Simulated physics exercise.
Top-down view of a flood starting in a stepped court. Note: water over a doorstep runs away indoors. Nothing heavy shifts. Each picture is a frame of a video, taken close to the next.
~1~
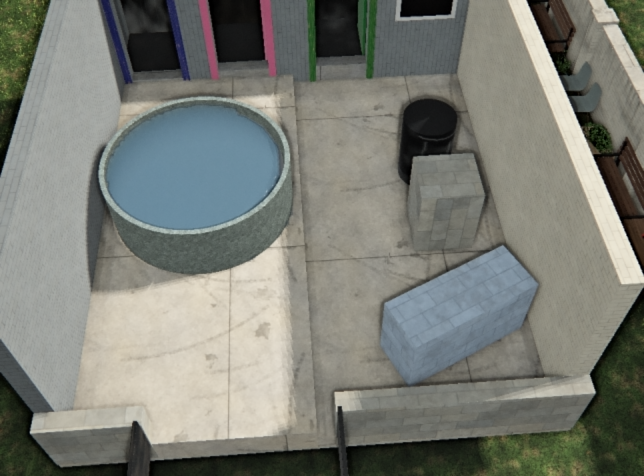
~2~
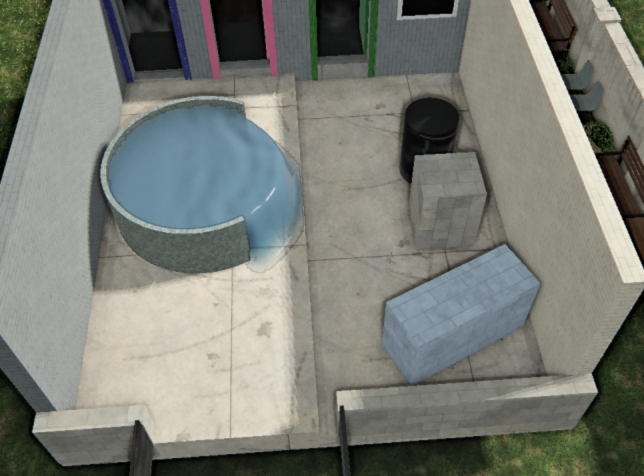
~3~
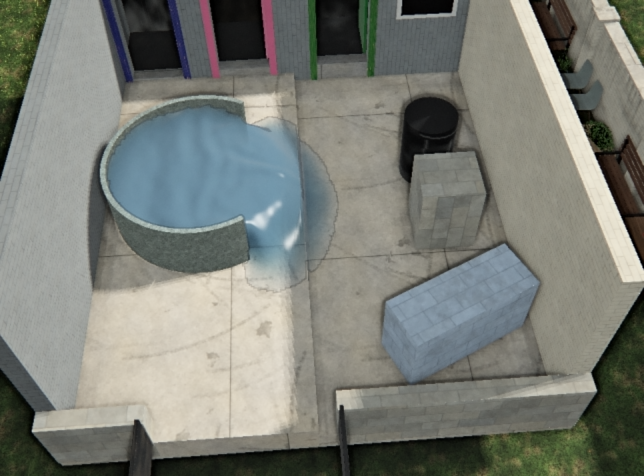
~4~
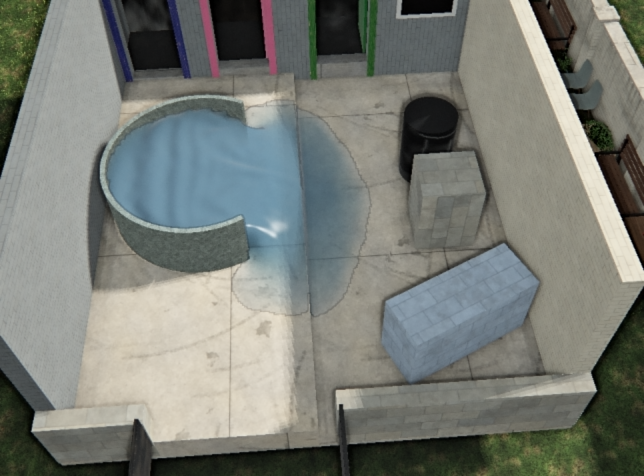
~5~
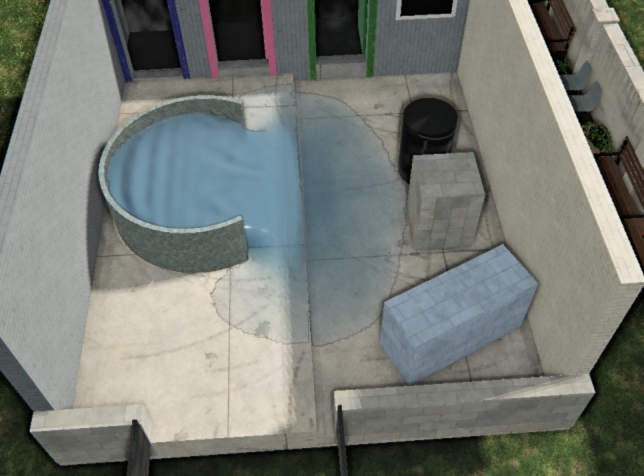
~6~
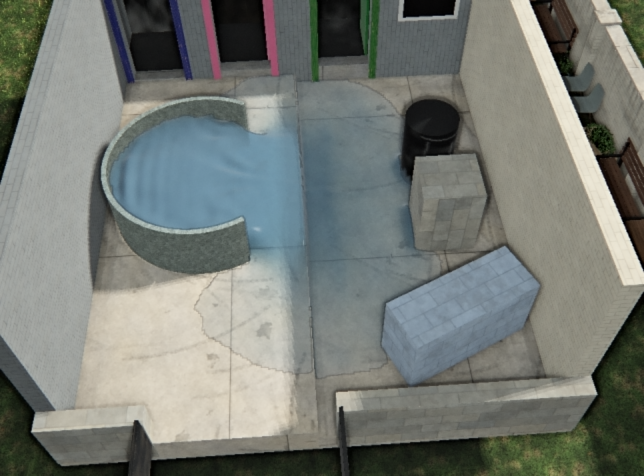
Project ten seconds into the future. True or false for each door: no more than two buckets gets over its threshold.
The blue door - false; the pink door - true; the green door - true.
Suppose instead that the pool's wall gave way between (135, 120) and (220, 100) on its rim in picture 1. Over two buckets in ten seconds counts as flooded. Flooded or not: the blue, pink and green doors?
Taking them in turn, the blue door tops the limit, the pink door tops the limit and the green door falls short.
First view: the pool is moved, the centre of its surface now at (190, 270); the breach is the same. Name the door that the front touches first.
My pick is the one in green.
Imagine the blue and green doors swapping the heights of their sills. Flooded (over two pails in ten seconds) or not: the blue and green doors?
I'd say the blue door comes in under, while the green door tops the mark.
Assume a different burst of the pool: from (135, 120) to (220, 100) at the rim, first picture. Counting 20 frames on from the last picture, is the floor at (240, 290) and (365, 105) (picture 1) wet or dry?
One after the other: Not flooded, under water.
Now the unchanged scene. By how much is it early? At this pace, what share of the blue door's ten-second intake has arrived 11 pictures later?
My figure is 0 in a hundred.
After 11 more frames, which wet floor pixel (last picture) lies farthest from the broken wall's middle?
Farthest reach: About (541, 405).
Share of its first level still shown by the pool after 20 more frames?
Roughly 16 per cent.
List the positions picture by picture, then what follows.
The round pool at (196, 164) is whole and still, in the first picture.
Water pours out at (289, 185) and has run to (256, 268), in the second picture.
The front is at a hidden place, out from the gap at (288, 184), in the third picture.
The front is at (281, 103), out from the gap at (288, 187), in the fourth picture.
Water pours out at (288, 188) and has run to (304, 96), in the fifth picture.
Water pours out at (290, 190) and has run to (345, 84), in the sixth picture.
A moment on, water covers 55 % of the floor; the blue door not reached, the pink door wet at the sill, nothing in, the green door wet at the sill, nothing in.
Next, water covers 60 % of the floor; the blue door wet at the sill, nothing in, the pink door wet at the sill, nothing in, the green door wet at the sill, nothing in.
Then, water covers 60 % of the floor; the blue door wet at the sill, nothing in, the pink door wet at the sill, nothing in, the green door wet at the sill, nothing in.
Later, water covers 75 % of the floor; the blue door under two buckets in, the pink door wet at the sill, nothing in, the green door under two buckets in.
In the end, water covers 85 % of the floor; the blue door over two buckets in, the pink door wet at the sill, nothing in, the green door under two buckets in.
